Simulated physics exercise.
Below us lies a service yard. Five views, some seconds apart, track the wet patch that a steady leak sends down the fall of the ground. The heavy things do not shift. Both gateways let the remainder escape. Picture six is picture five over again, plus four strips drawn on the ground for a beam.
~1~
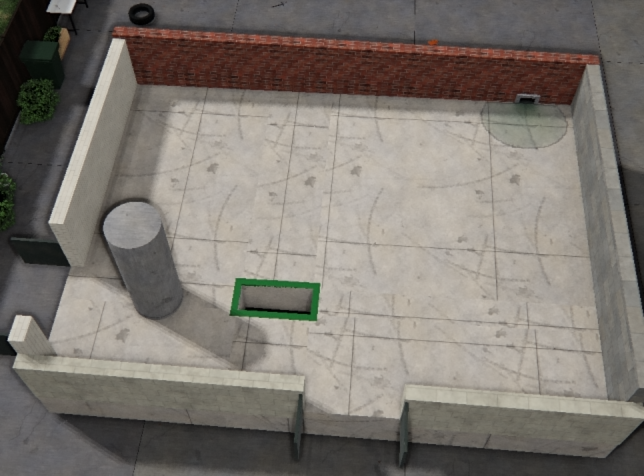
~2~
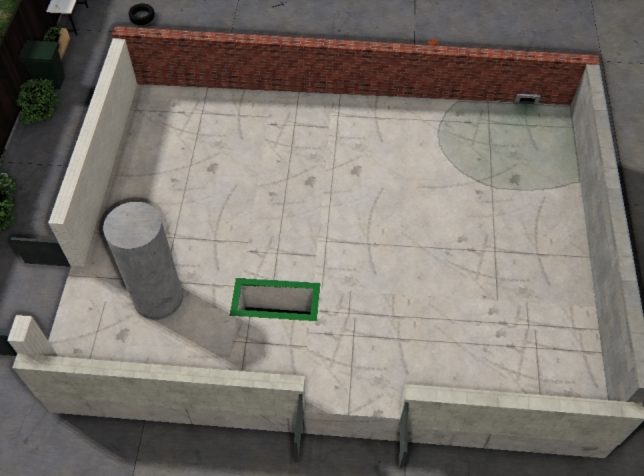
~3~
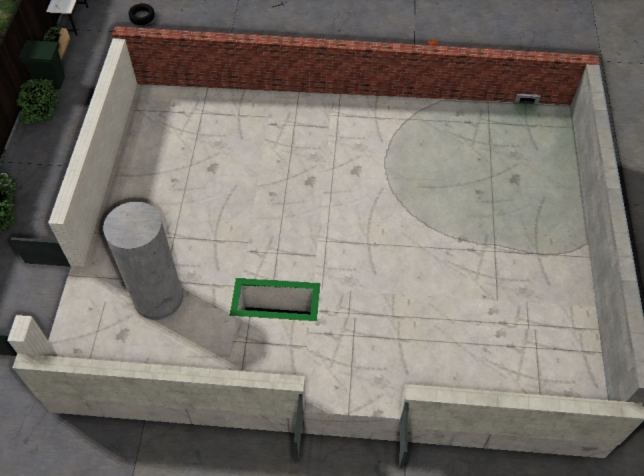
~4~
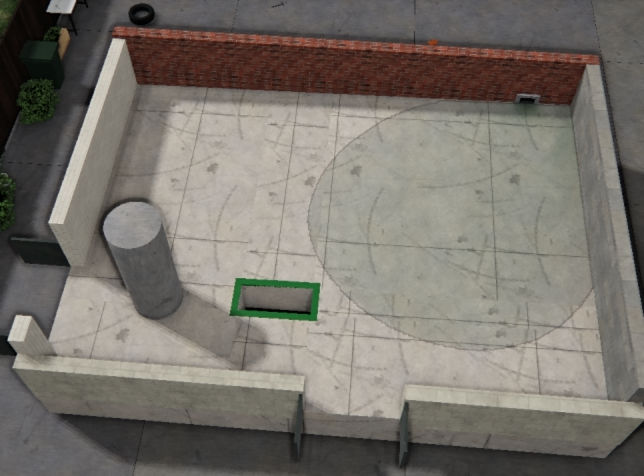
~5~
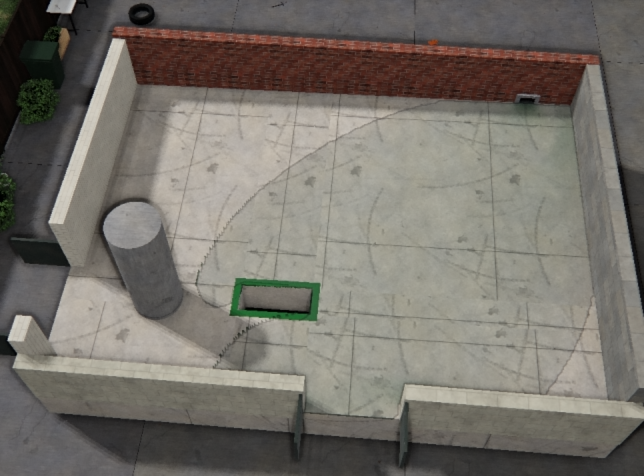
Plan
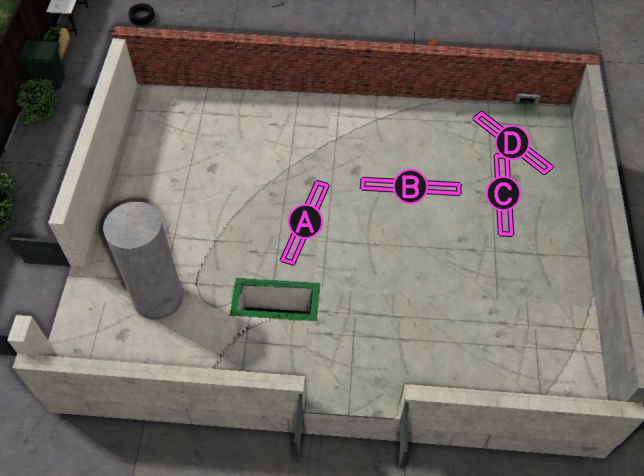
We see a walled service yard with a grey column as a thin sheet of water spreads from an outlet by the brick wall at upper right, widening across the paved ground toward the lower left and reaching the green-framed drain.
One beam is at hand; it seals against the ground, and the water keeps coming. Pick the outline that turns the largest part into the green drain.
Go for A.
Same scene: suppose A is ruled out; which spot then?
C it is.
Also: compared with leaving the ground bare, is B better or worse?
Spot B is worse.
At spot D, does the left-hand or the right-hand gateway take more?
The left one.
On the marked copy, A from (287, 261) to (322, 184); B from (362, 183) to (458, 189); C from (506, 234) to (501, 155); D from (478, 116) to (547, 169).
With A, about 31 % of the stream runs into the green drain, about 69 % out by the gates.
With B, about 10 % of the stream runs into the green drain, about 90 % out by the gates.
With C, about 19 % of the stream runs into the green drain, about 81 % out by the gates.
With D, about 11 % of the stream runs into the green drain, about 89 % out by the gates.
